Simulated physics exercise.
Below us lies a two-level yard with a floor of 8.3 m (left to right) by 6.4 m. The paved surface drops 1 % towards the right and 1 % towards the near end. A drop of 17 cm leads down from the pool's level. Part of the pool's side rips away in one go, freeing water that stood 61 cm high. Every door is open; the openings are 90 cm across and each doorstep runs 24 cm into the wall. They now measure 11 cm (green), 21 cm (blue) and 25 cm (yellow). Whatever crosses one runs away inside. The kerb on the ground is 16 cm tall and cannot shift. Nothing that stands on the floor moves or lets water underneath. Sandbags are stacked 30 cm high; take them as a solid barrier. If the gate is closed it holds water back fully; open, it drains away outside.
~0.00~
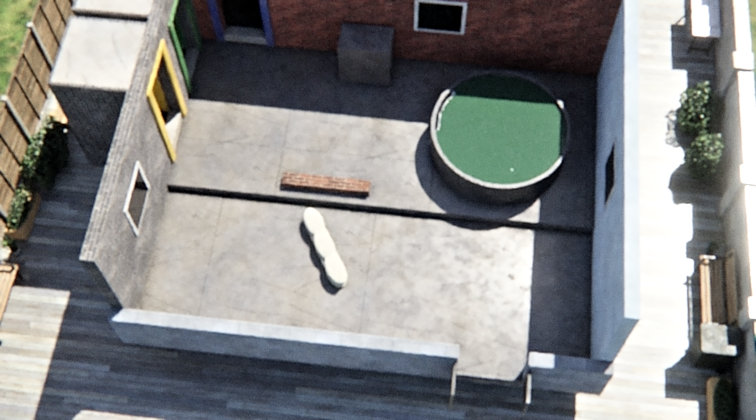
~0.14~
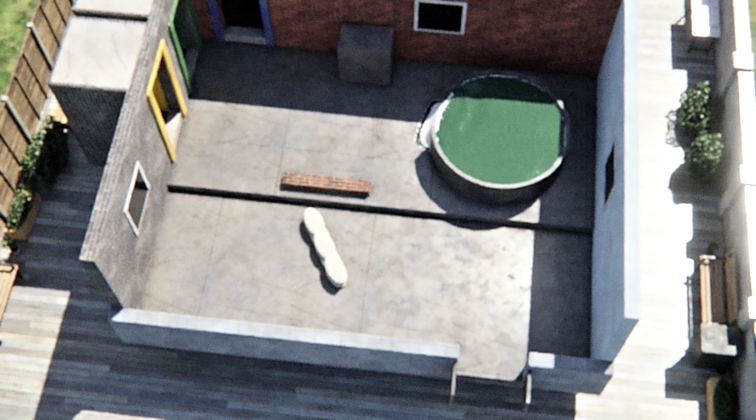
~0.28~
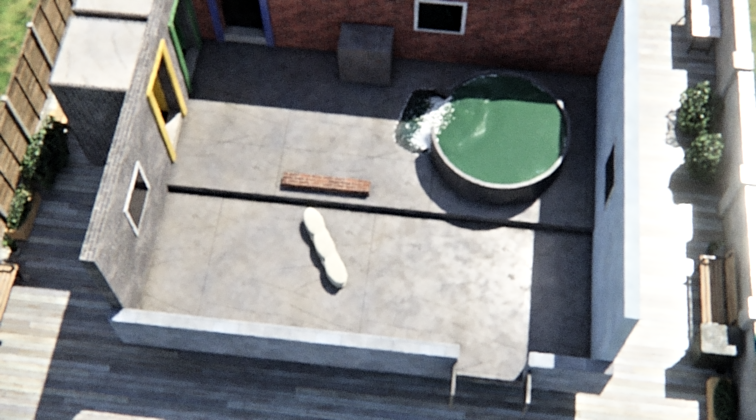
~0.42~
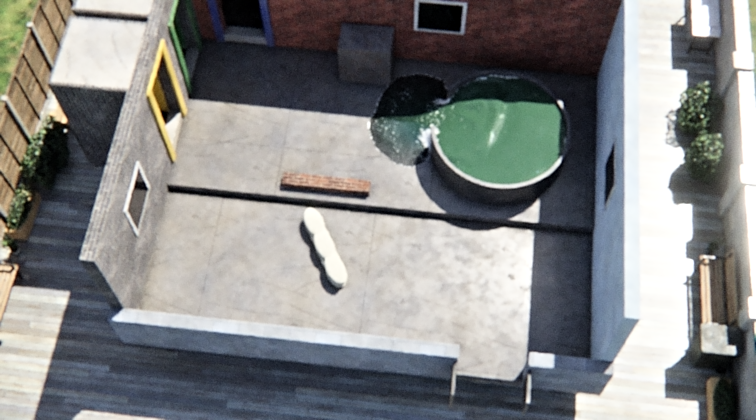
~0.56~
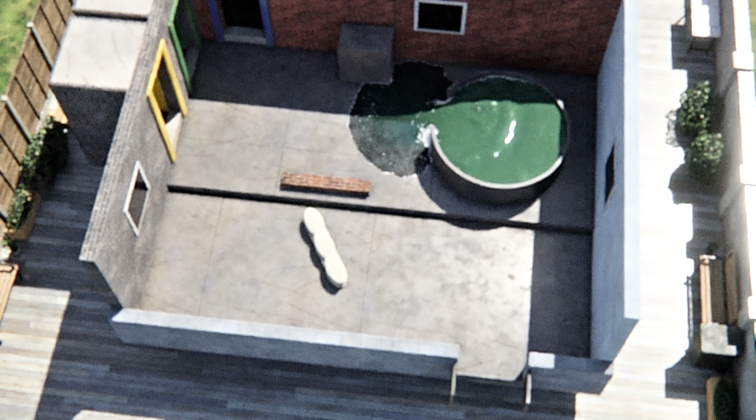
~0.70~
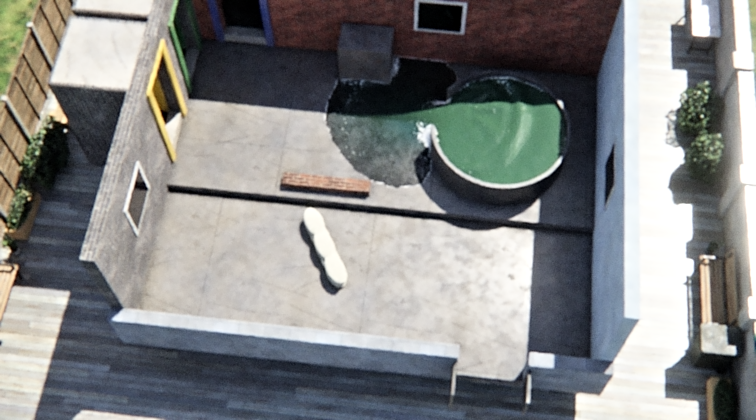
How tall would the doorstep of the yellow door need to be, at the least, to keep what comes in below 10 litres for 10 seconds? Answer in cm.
Some 19 cm above the ground.
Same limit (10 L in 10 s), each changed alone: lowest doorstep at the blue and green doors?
Roughly 9.5 cm at blue and 16 cm at green.
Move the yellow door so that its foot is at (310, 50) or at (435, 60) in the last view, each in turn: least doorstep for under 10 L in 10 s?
About 7.0 and 15 cm.
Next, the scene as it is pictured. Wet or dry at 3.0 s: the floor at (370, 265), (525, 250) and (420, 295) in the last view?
In turn: Still dry, not reached, dry.
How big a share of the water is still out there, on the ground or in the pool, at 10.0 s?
About 98 per cent.
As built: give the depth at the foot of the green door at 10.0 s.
Some 5.0 cm.
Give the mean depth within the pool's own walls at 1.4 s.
Roughly 48 cm on average.
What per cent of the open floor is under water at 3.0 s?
Some 35 per cent of it.
After 1.4 s water covers 20 % of the floor, deepest (34 cm) near (398, 61); it has not reached the yellow door.
After 3.0 s water covers 35 % of the floor, deepest (25 cm) near (177, 144); 23 cm at the yellow door, 0 litres in over its 25 cm doorstep.
After 10.0 s water covers 85 % of the floor, deepest (14 cm) near (591, 347); 6 cm at the yellow door, 0 litres in over its 25 cm doorstep.
At the yellow door as built, the water arrived by 2.4 s and peaked near 24 cm at 3.2 s.
With a doorstep of 16.5 cm, 21 litres would have come in within the 10 s; with 22.5 cm, 1 litre. So under 10 litres takes about 19 cm.
